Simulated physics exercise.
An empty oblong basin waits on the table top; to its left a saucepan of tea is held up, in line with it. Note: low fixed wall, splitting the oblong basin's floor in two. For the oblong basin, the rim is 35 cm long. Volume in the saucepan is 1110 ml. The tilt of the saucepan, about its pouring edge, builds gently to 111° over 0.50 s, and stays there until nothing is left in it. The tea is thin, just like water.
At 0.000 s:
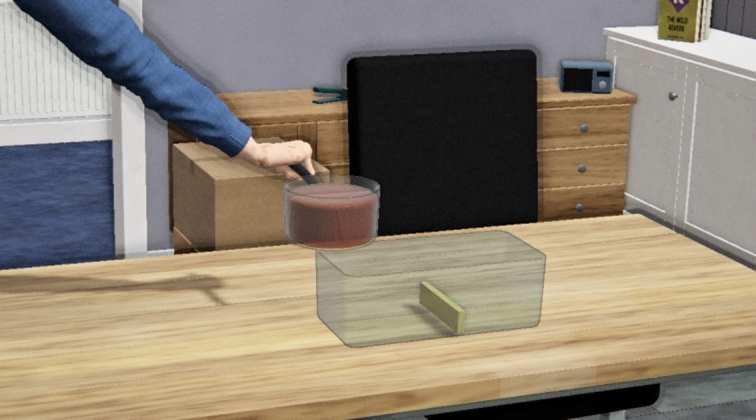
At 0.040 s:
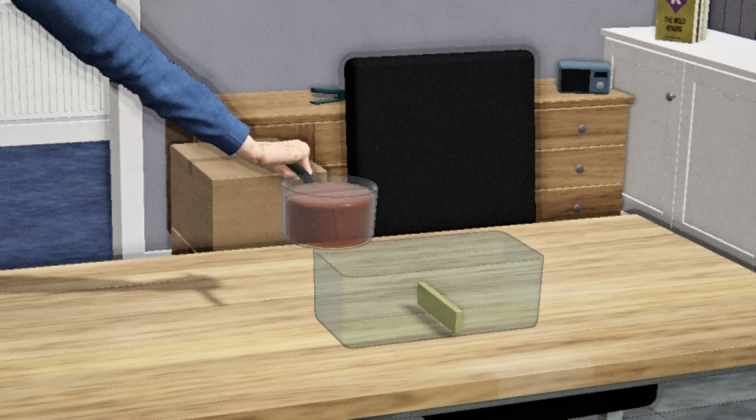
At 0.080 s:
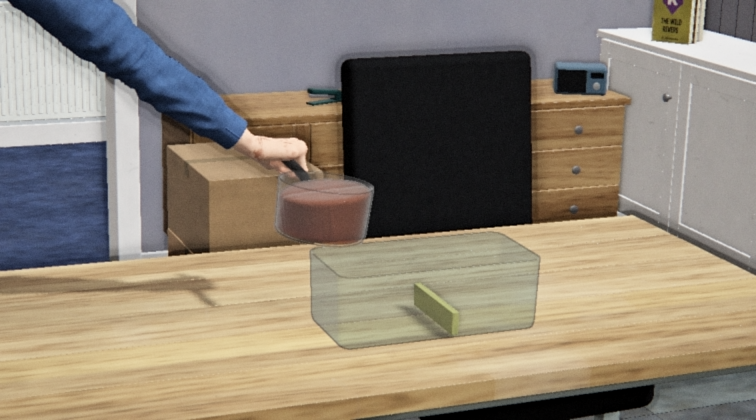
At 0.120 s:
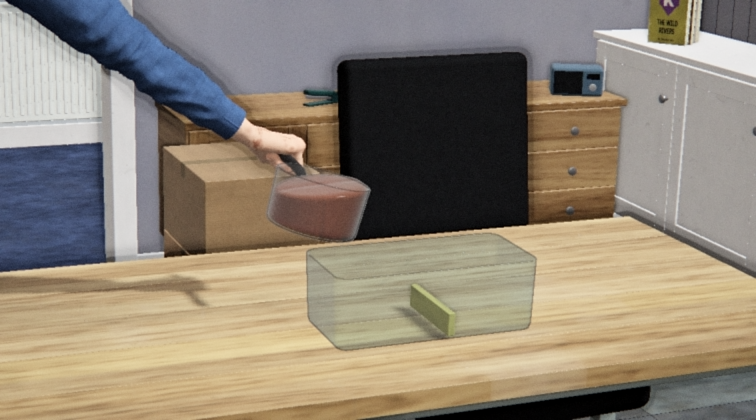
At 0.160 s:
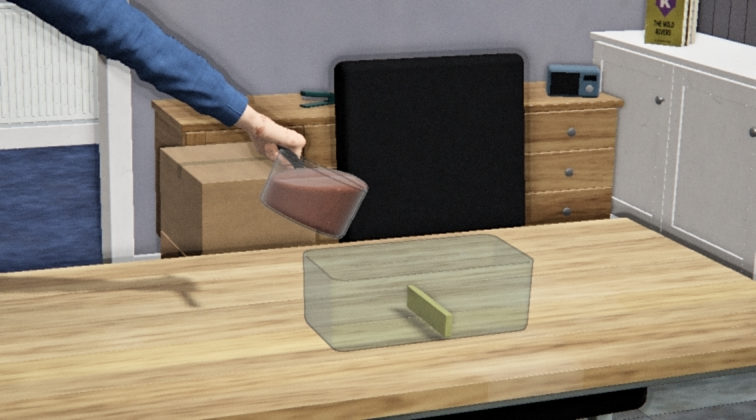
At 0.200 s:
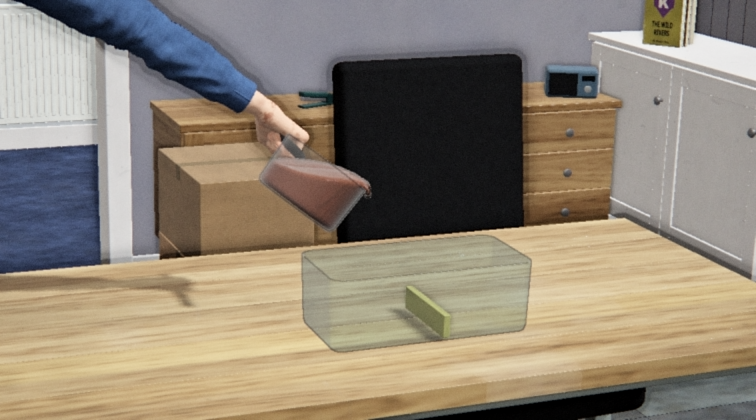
A hand holding a saucepan of reddish-brown liquid above a wooden table gradually tilts it rightward, the liquid shifting toward its lower edge, beside a clear oblong basin with a low yellowish wall across its floor.
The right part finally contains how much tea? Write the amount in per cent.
About 47 in every hundred parts.
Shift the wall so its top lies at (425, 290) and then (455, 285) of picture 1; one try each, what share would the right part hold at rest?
The first gives near 65 per cent and the second near 20 per cent.
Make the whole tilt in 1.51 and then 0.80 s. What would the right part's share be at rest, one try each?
I'd expect close to 45 per cent and then close to 55 per cent.
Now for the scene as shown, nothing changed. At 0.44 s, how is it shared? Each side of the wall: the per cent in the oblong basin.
About 8 % left, 0 % right.
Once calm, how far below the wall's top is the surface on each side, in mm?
Roughly 22 mm on the left side and roughly 16 mm on the right.
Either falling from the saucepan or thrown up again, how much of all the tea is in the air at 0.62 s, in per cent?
Close to 14 %.
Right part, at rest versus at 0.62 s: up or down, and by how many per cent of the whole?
The right part loses close to 16 per cent.
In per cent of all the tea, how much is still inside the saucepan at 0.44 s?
Remaining: Near 44 % of the total.
Then, 0.44 s in, the tilt is 107° and 45 per cent is still to pour, 8 is left of the wall and 0 right of it.
Then, 0.62 s in, the tilt is 111° and 6 per cent is still to pour, 16 is left of the wall and 63 right of it.
Then, 0.80 s in, the tilt is 111° and 0 per cent is still to pour, 23 is left of the wall and 37 right of it.
Then, 1.00 s in, the tilt is 111° and 1 per cent is still to pour, 34 is left of the wall and 47 right of it.
Finally, 44 per cent lies left of the wall, 47 right of it and 9 outside.
